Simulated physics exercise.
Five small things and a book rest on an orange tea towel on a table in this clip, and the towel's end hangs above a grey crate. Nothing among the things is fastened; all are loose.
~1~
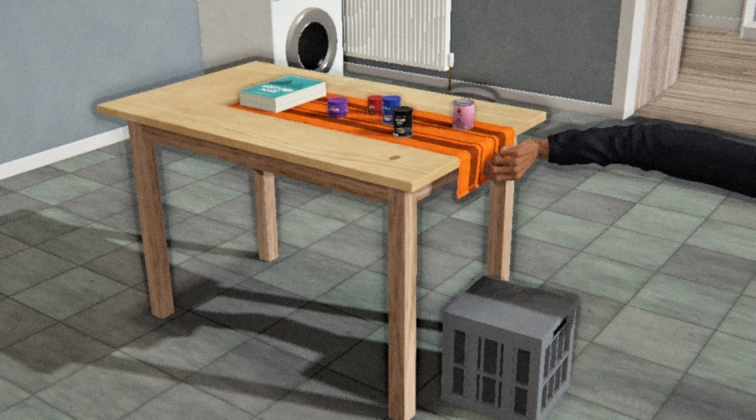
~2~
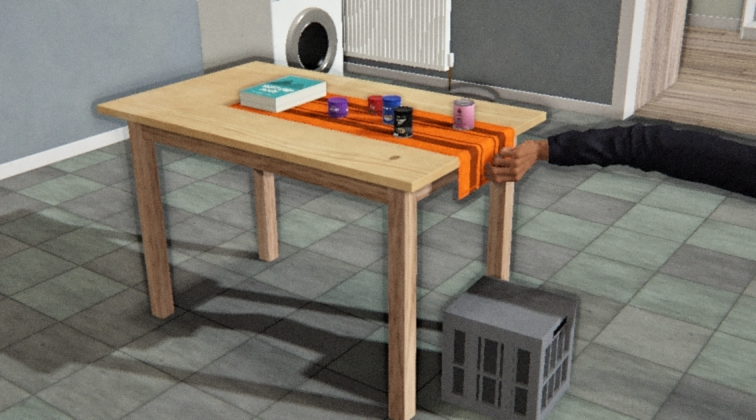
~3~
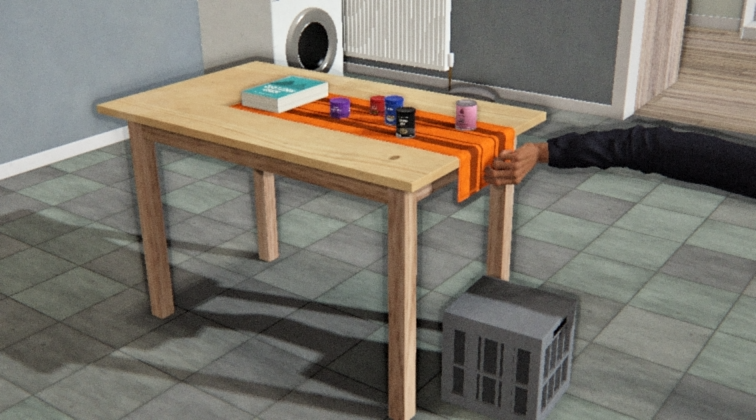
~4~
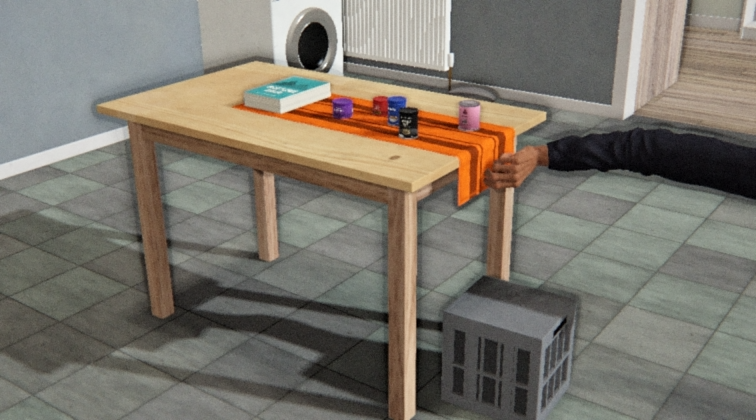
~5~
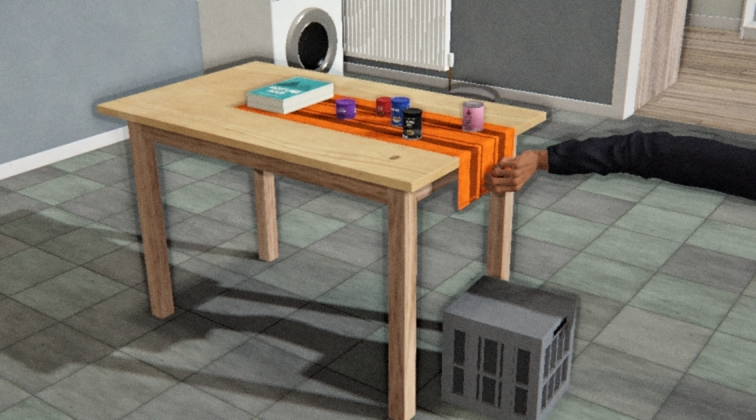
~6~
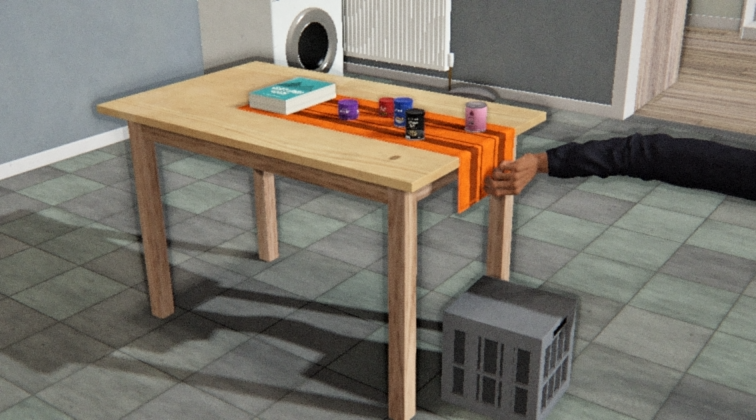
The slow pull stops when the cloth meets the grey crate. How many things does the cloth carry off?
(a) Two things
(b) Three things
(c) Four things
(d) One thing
The answer is b.
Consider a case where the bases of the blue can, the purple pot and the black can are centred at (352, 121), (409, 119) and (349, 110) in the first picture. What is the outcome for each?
The blue can stays put; the purple pot ends up off; the black can stays put.
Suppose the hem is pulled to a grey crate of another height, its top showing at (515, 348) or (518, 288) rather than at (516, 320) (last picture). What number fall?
4 and 2.
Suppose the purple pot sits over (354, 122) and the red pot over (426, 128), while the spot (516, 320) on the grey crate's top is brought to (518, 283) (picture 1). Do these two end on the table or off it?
The purple pot ends up still on top and the red pot ends up off the top.
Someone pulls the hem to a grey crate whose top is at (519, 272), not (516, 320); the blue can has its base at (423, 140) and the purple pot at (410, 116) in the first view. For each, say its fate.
Blue can is gone, purple pot stays.
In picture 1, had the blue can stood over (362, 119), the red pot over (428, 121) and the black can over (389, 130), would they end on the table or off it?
Final state: The blue can is still in place, the red pot is no longer up, the black can is no longer up.
Soon after, hem near (486, 244); pink can gone.
After that, hem near (486, 278); pink can and black can gone.
In the end, hem on the crate; pink can, black can and blue can gone. The count of fallen things is three.
